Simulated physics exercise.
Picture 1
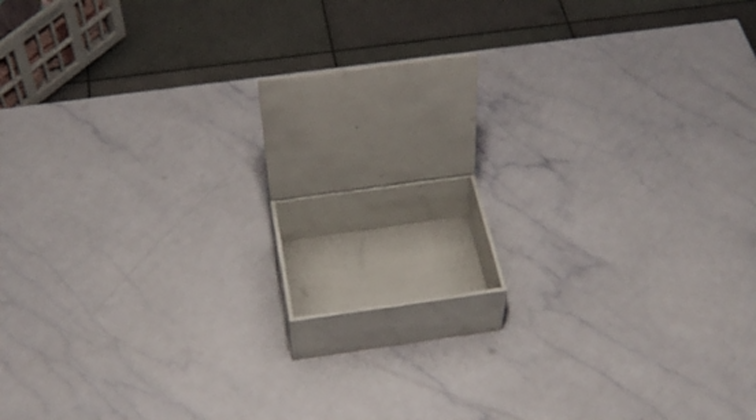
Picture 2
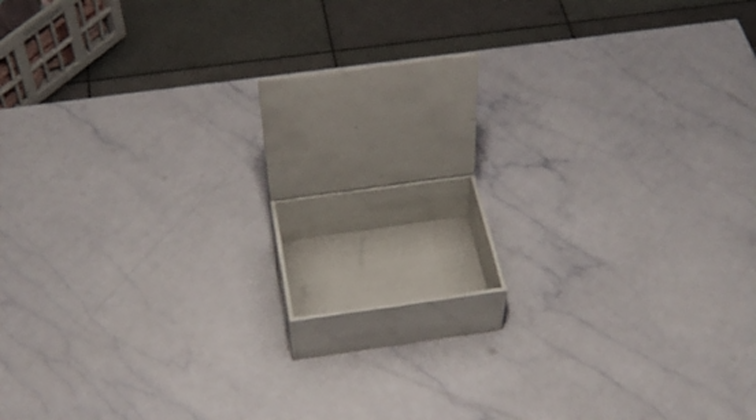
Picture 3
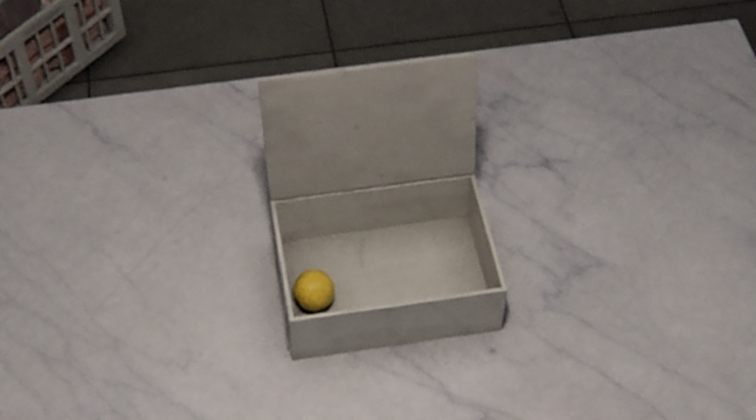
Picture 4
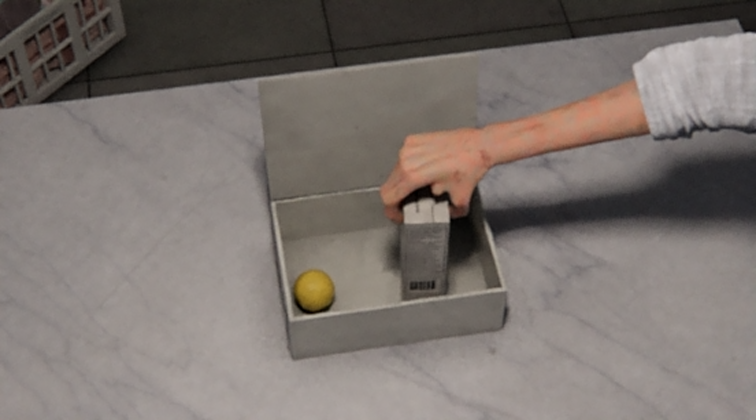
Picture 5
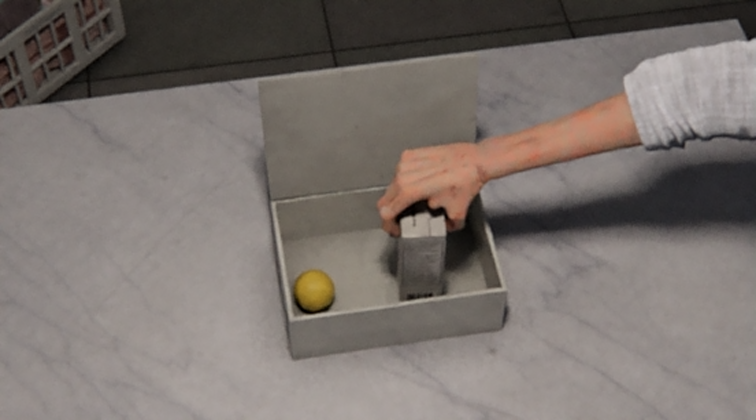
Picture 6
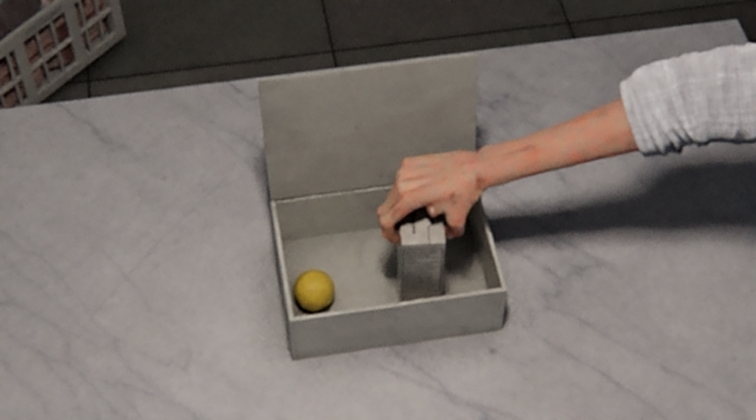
In the video, an open box with a hinged lid sits empty on a marble surface, then a yellow lemon appears in its left front corner, and a hand from the right lowers a pale carton into the box, still gripping it.
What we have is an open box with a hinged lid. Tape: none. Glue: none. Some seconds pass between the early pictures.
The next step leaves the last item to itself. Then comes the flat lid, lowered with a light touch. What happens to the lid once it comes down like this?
The lid is stopped short of the rim.
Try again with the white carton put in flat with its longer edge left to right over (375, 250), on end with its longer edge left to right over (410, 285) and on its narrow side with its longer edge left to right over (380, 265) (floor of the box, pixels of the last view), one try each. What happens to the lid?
First try leaves it shut, second try leaves it partly open, third try leaves it shut.
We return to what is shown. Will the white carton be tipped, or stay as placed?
Simply put, the white carton remains unturned.
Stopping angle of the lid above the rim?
Some 40°.
Then, 1.10 s past the last view, lid starting down.
Then, 1.50 s past the last view, lid 65° above the rim.
Then, 1.70 s past the last view, lid 49° above the rim.
Then, 3.70 s past the last view, lid 41° above the rim.
Finally, lid 40° above the rim; both still in place. Final places as the last picture's camera would see them, white carton near (419, 264).
